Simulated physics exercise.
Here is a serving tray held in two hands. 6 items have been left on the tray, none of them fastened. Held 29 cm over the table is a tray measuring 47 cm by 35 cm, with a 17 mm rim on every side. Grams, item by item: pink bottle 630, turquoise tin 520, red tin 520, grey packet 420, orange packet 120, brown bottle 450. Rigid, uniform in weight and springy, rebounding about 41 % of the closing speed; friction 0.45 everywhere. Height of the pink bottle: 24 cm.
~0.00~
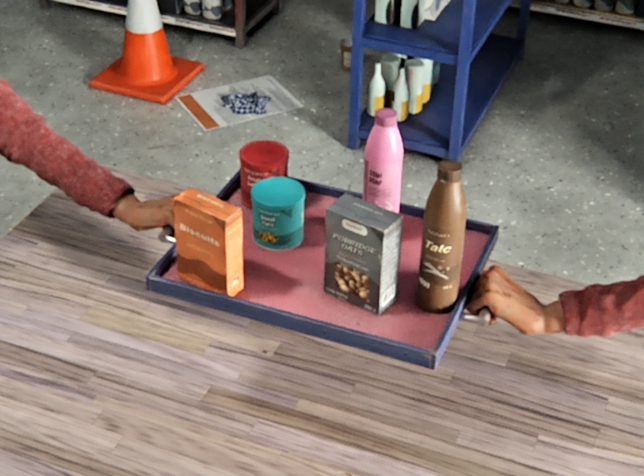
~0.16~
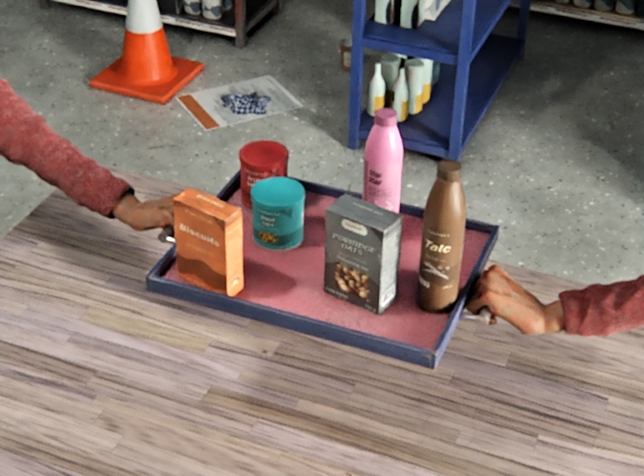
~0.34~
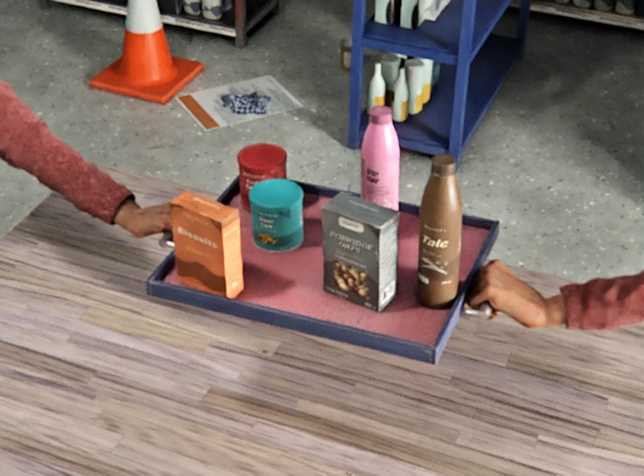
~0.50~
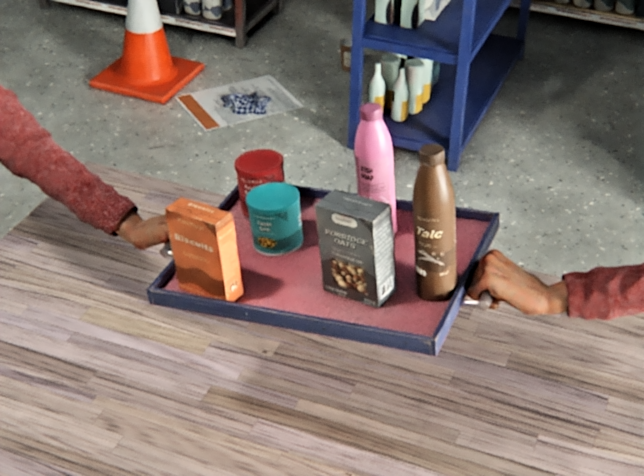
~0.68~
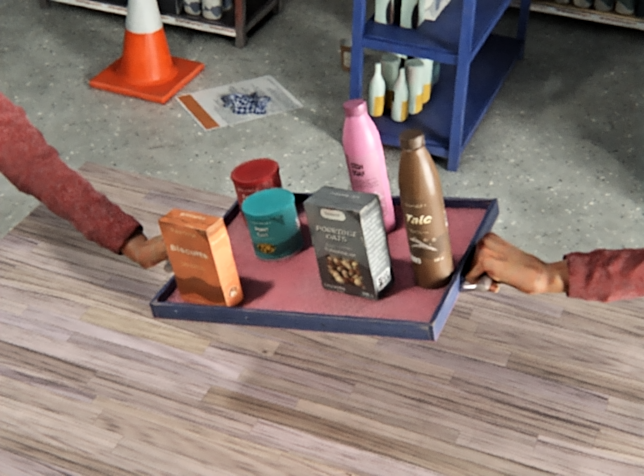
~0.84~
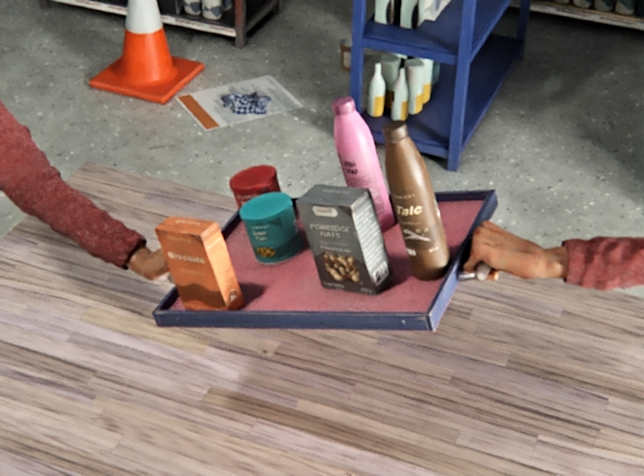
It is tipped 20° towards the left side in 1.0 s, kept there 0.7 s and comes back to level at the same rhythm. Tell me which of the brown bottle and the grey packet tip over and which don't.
The brown bottle tips over. The grey packet does not tip.
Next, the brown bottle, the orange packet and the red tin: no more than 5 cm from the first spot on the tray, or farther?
Here is how it goes: The brown bottle moves off; next, the orange packet remains near its start; last, the red tin remains near its start.
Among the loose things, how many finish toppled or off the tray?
2 of them.
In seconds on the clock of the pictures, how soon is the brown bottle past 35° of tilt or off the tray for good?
Answer: About 1.2 s.
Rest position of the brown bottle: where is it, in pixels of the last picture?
It ends up at about (336, 226).
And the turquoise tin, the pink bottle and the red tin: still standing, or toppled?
Here's how it ends: The turquoise tin never goes down, the pink bottle comes down, and the red tin never goes down.
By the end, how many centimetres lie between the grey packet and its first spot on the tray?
3 cm.
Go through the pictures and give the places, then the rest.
The first frame shows tray level; brown bottle (443, 237); grey packet (362, 255).
The second frame shows tray level; red tin (264, 177); orange packet (209, 244).
The third frame shows tray tilted 2°, left edge down; pink bottle (380, 174); turquoise tin (277, 216).
The fourth frame shows tray tilted 6°, left edge down; orange packet (205, 252).
The fifth frame shows tray tilted 13°, left edge down; pink bottle (366, 167); turquoise tin (274, 225).
The sixth frame shows tray tilted 17°, left edge down; brown bottle (414, 200); grey packet (345, 239).
After 1.24 s, tray tilted 20°, left edge down; brown bottle 47° off its base near (355, 203); grey packet moved 2 cm near (333, 239); pink bottle 56° off its base.
After 1.44 s, tray tilted 20°, left edge down; brown bottle 69° off its base near (326, 222); grey packet moved 2 cm near (329, 239); pink bottle 55° off its base.
In the end (3.3 s), toppled on the tray, pink bottle and brown bottle; the other 4 under 5 cm from the start. At the end, from the last picture's camera, brown bottle near (336, 226), grey packet near (345, 252).
